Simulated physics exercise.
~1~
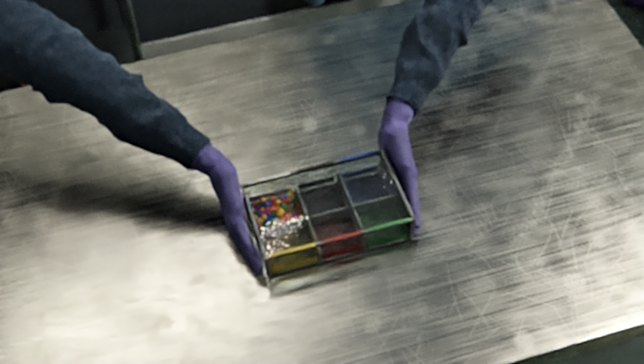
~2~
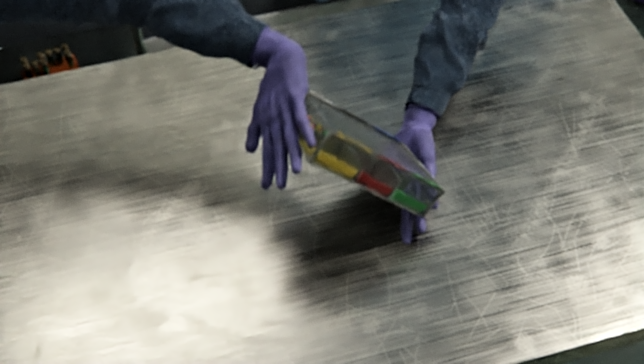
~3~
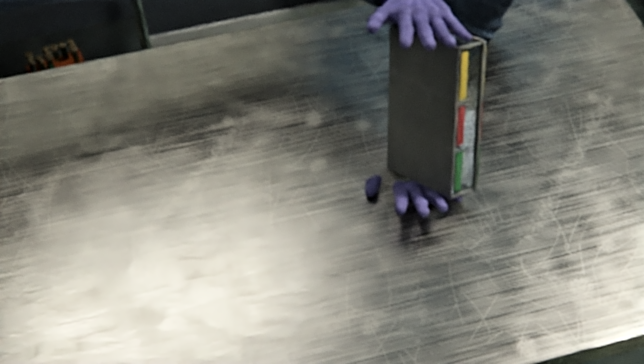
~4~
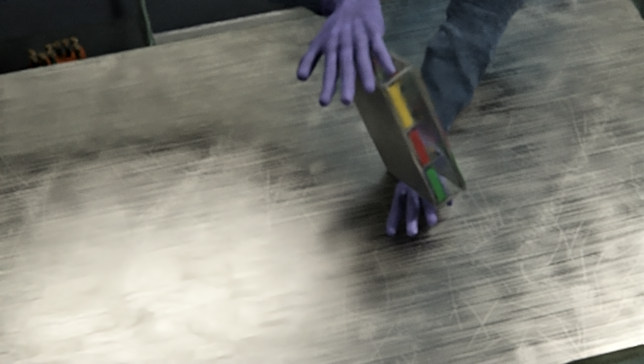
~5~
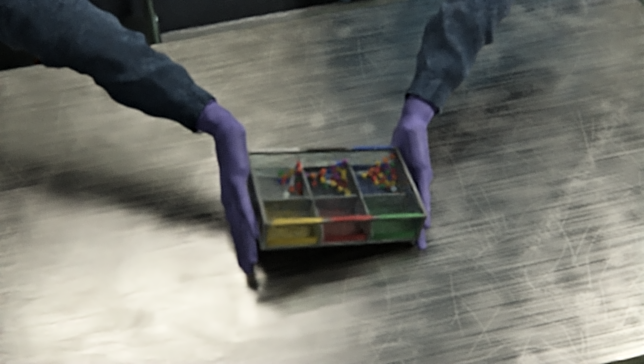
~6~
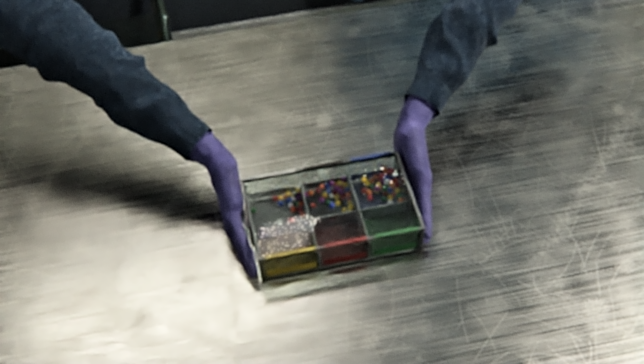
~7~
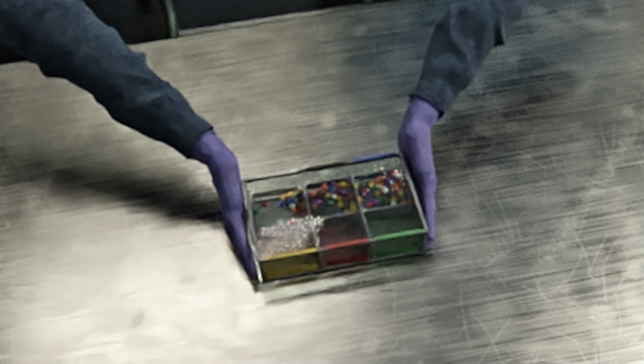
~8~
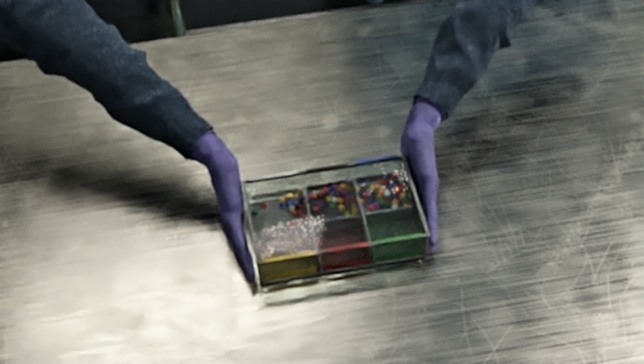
On a scratched metal table, two purple-gloved hands hold a clear-lidded sorting box with six compartments, its front edge marked yellow, red and green. Colourful beads and pale ones sit together at the left end. The hands lift the box and tip it up onto its right end until it stands upright, its dark underside facing left. They then lower it back the same way and set it down flat. Now the coloured beads are spread across the three rear compartments, while a pale heap remains in the front left one, and the hands stay at both ends.
